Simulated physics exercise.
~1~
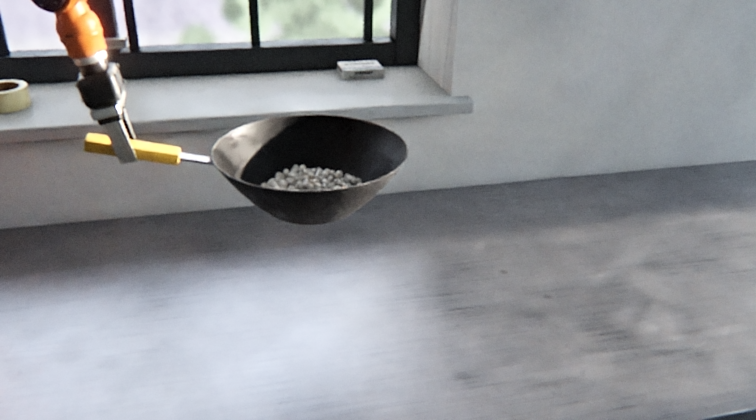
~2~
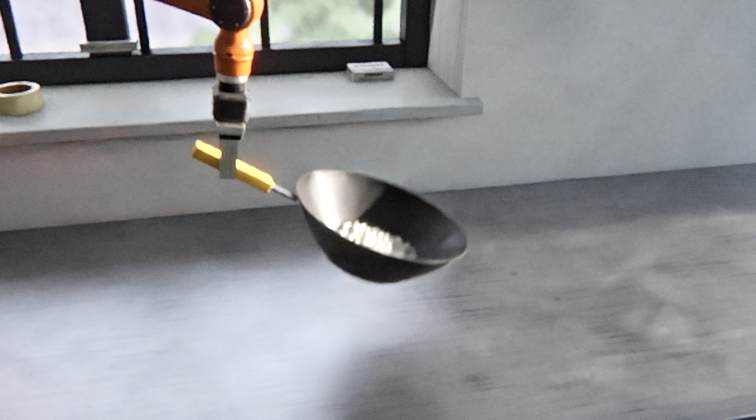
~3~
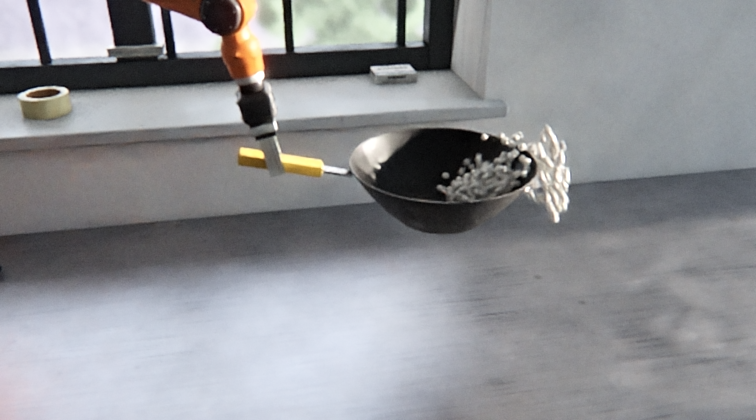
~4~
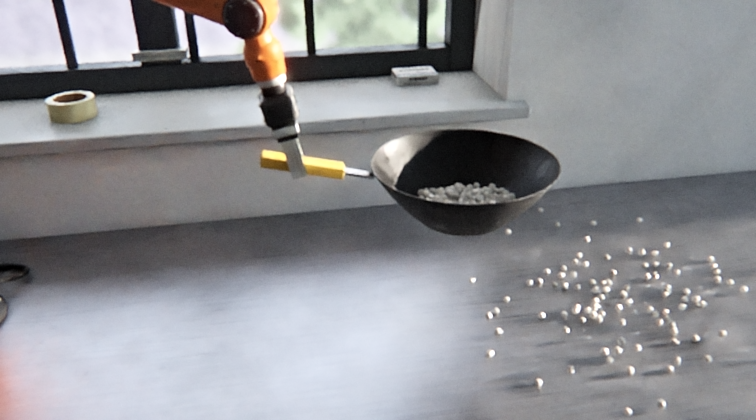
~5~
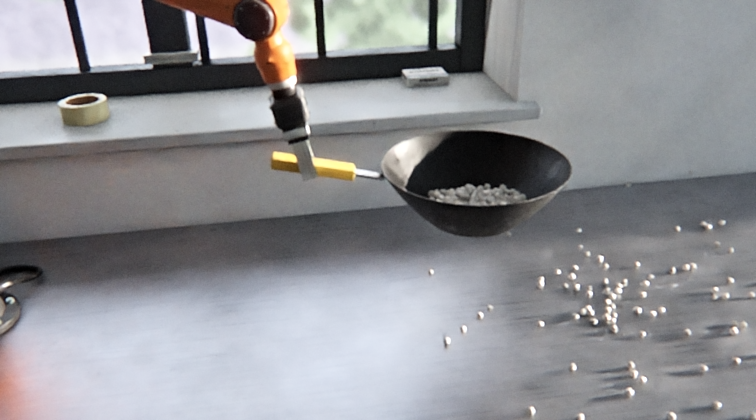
By a window, a robot arm swings a wok right, spilling some white beads below.
